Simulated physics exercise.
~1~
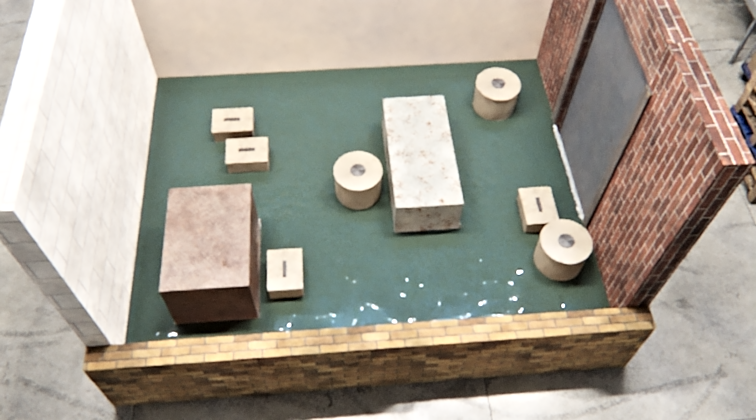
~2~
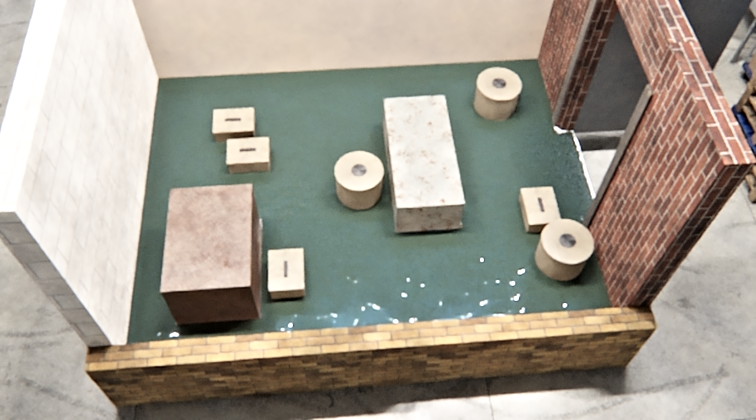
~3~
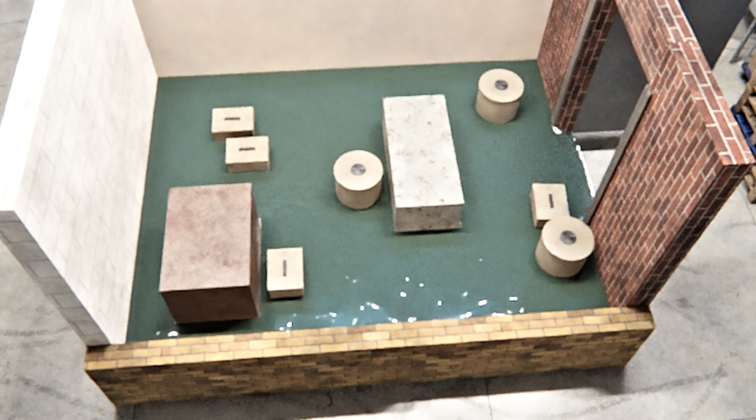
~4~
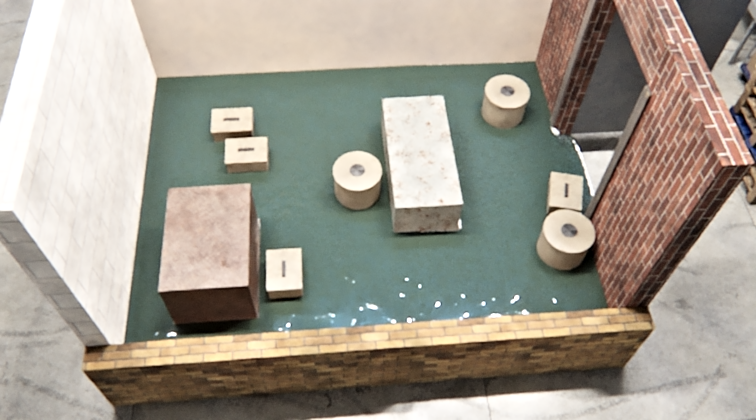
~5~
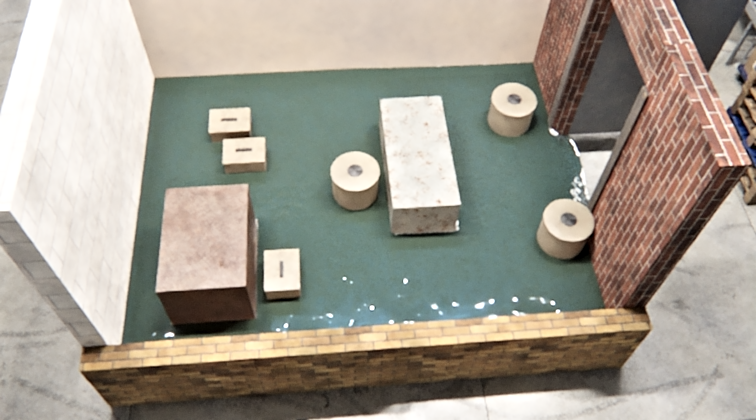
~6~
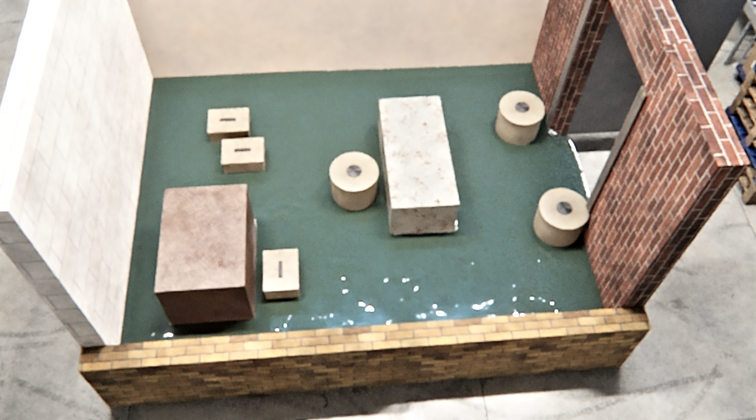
A flooded room's door opens, a small box drifts from sight and two tubs shift slightly.
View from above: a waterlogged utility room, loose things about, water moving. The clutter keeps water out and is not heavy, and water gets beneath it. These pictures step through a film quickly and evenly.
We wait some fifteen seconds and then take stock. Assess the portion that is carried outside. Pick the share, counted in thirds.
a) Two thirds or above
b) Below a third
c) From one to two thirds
From one to two thirds.
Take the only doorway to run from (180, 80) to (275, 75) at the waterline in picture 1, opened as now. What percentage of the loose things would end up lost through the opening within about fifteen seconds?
About 60 percent.
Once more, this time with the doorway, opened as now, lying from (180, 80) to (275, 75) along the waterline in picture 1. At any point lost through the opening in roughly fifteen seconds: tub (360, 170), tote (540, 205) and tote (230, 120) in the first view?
First flushed away, then held back, then flushed away.
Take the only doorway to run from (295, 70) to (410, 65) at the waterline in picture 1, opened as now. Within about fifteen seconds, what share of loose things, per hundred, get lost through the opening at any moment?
That comes out at 60 in a hundred.
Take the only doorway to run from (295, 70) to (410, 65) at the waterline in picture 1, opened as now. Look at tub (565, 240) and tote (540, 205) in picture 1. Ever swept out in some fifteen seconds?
In turn: Kept in, still in.
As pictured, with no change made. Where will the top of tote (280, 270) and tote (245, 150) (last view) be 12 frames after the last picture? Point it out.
About (332, 282) and (298, 155).
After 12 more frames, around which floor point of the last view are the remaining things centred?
Around (319, 209).
A moment on, 2 of 7 are out; 5 afloat.
Next, 3 of 7 are out; 4 afloat.
Later, 3 of 7 are out; 4 afloat.
In the end, 3 of 7 are out; 3 afloat.
